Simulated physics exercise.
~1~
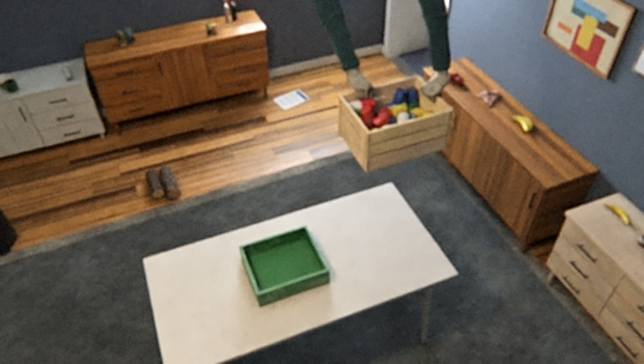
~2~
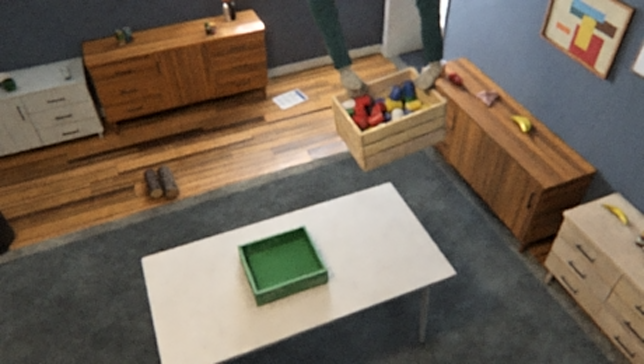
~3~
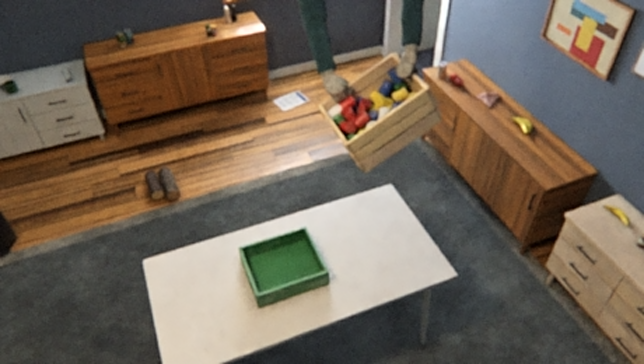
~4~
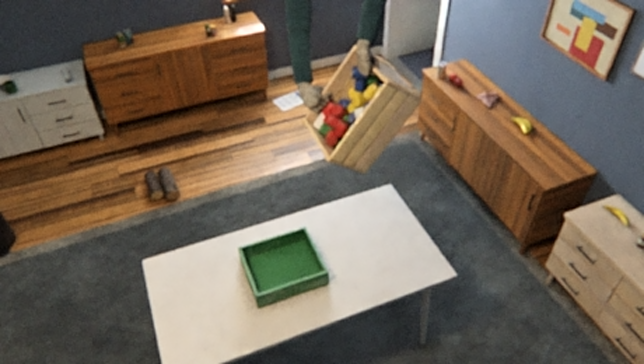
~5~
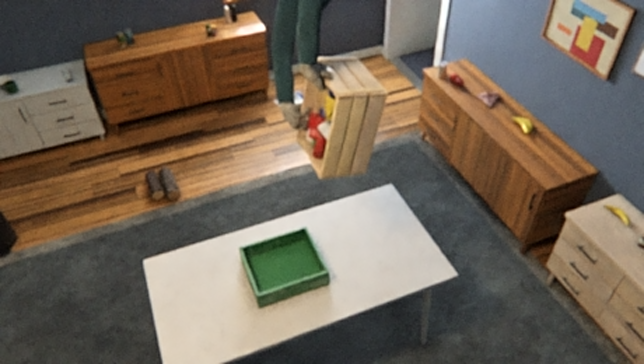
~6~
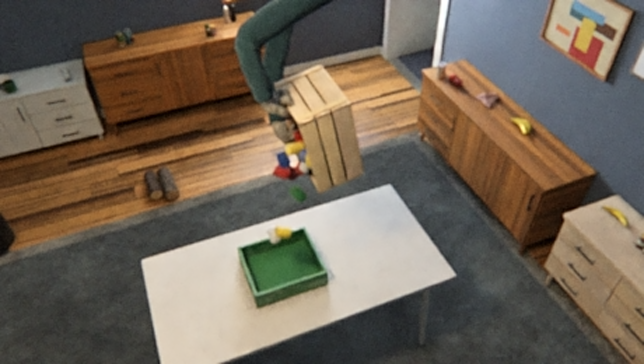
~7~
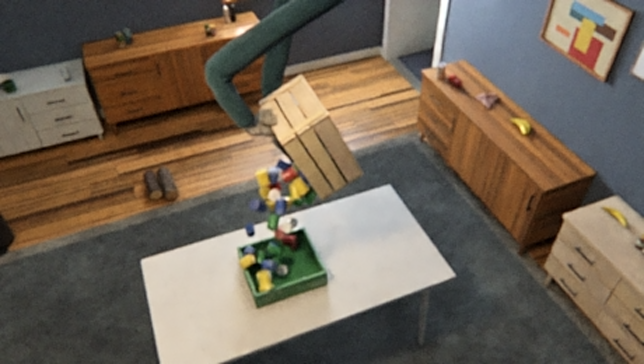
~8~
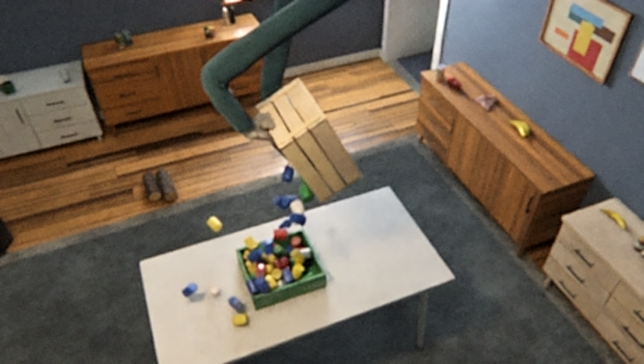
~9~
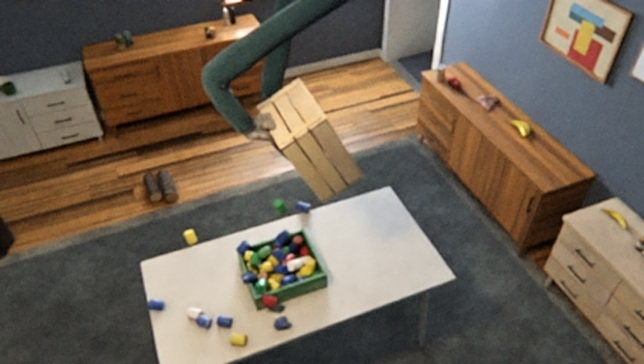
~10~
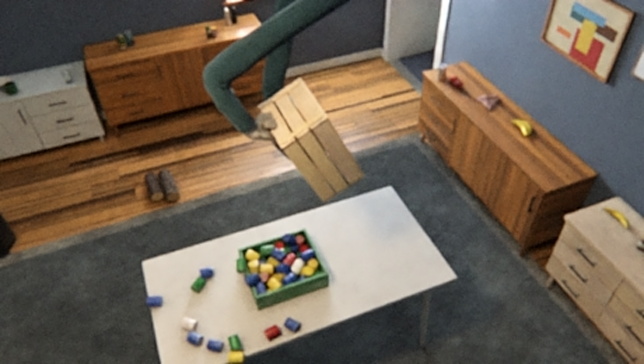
In this clip, green-sleeved arms tip a wooden tote leftward above a white table until colourful jars pour into a green box, with some bouncing and rolling out. The tote stays tilted as the box ends up full and several jars lie scattered on the table.
